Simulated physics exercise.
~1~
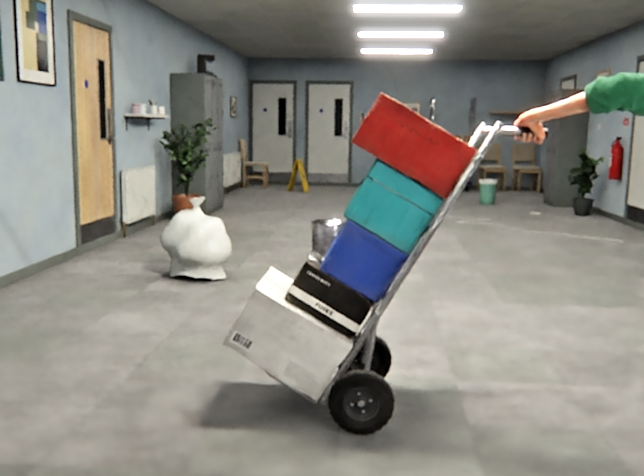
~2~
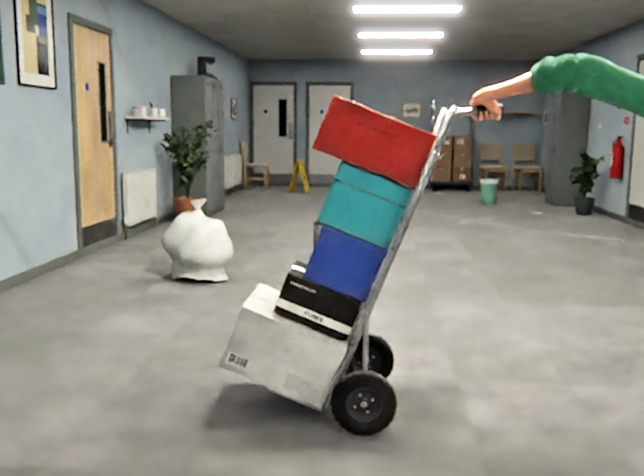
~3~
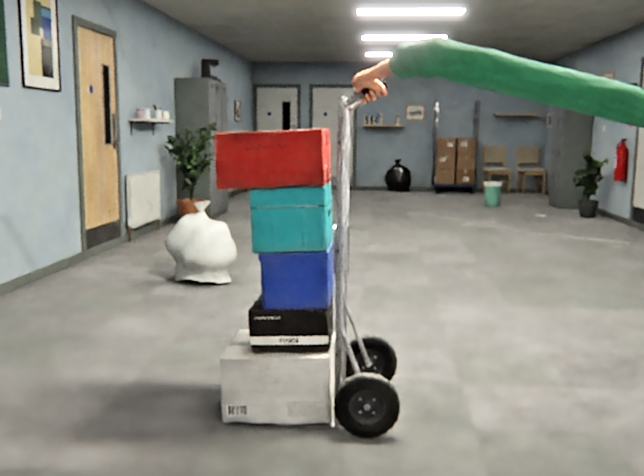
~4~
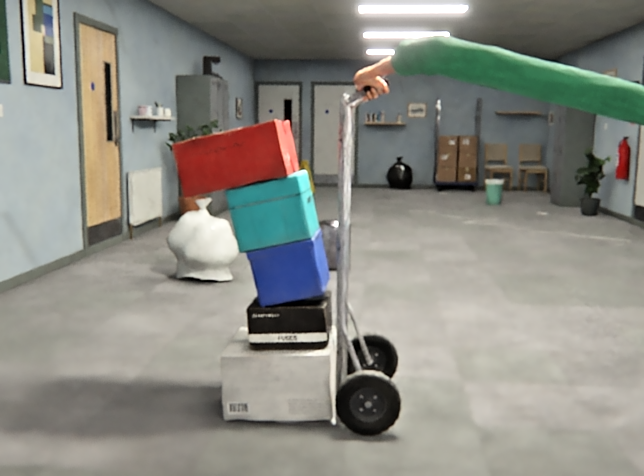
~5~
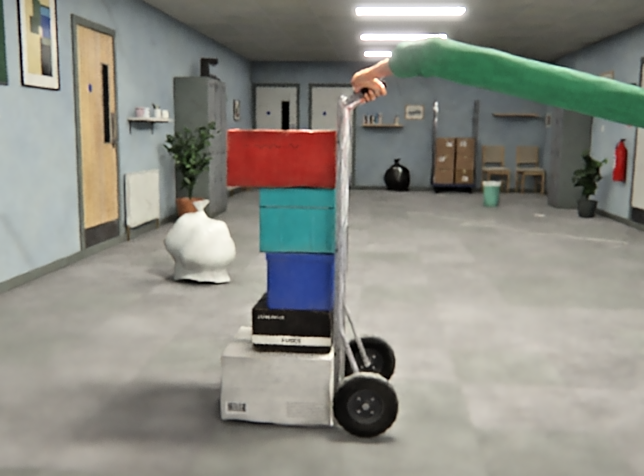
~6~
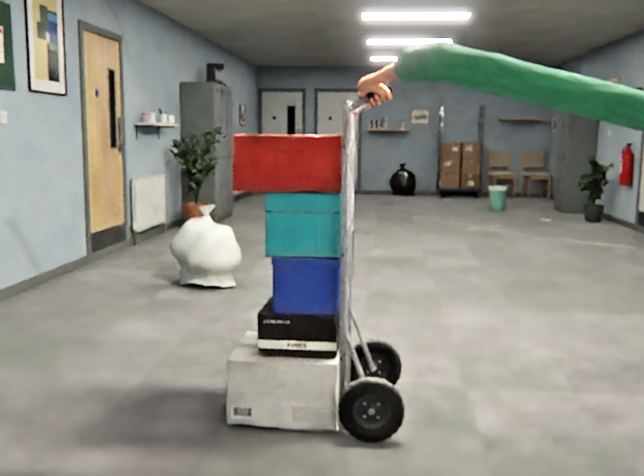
In a grey-floored corridor, a green-sleeved arm pushes a tilted sack truck upright with five stacked boxes aboard; the upper red, turquoise and blue ones lean left, away from the frame, then rock back against it, and the whole stack ends standing on the truck.
